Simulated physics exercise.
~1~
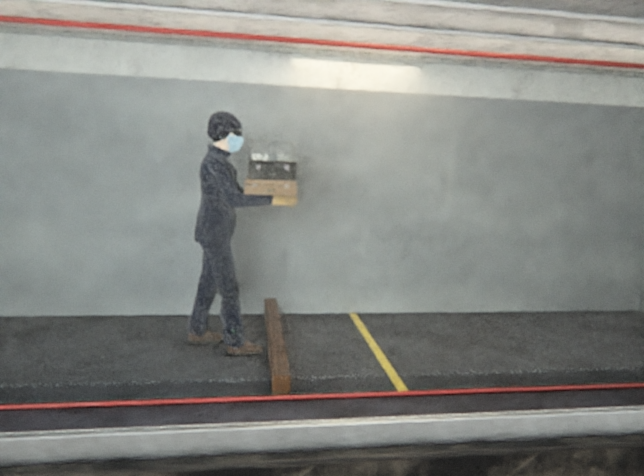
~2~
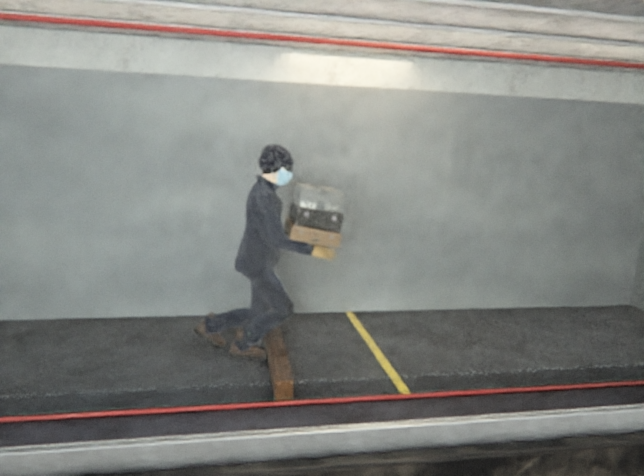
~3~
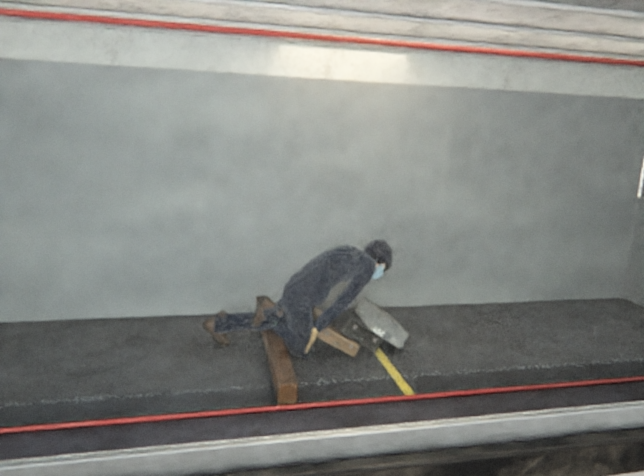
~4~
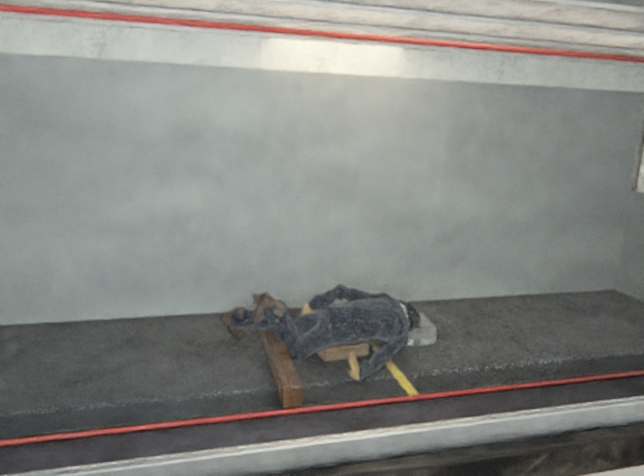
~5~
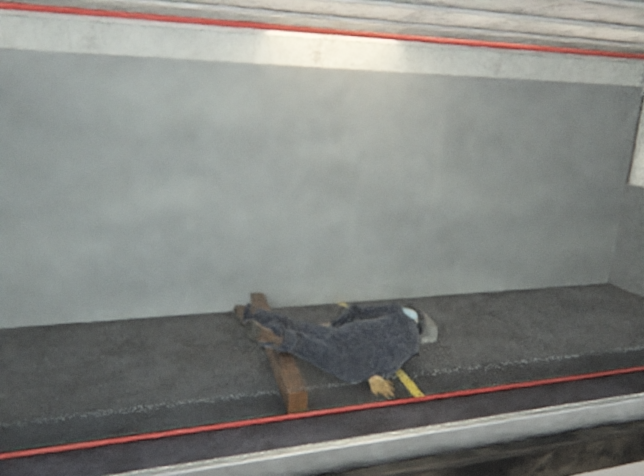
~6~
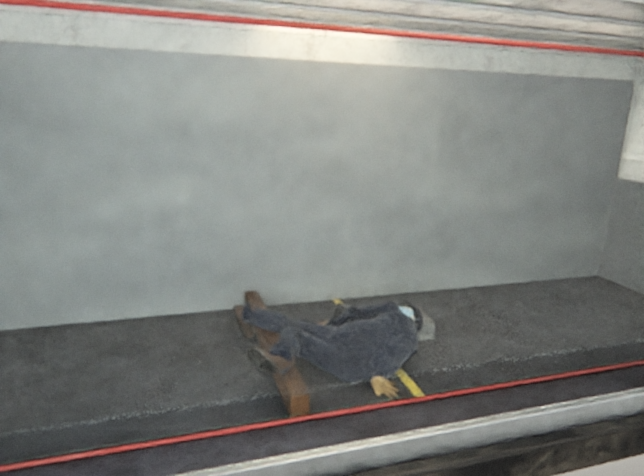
Masked person carrying stacked boxes tripping over a low brown beam, falling right and lying face down, head past a yellow line.
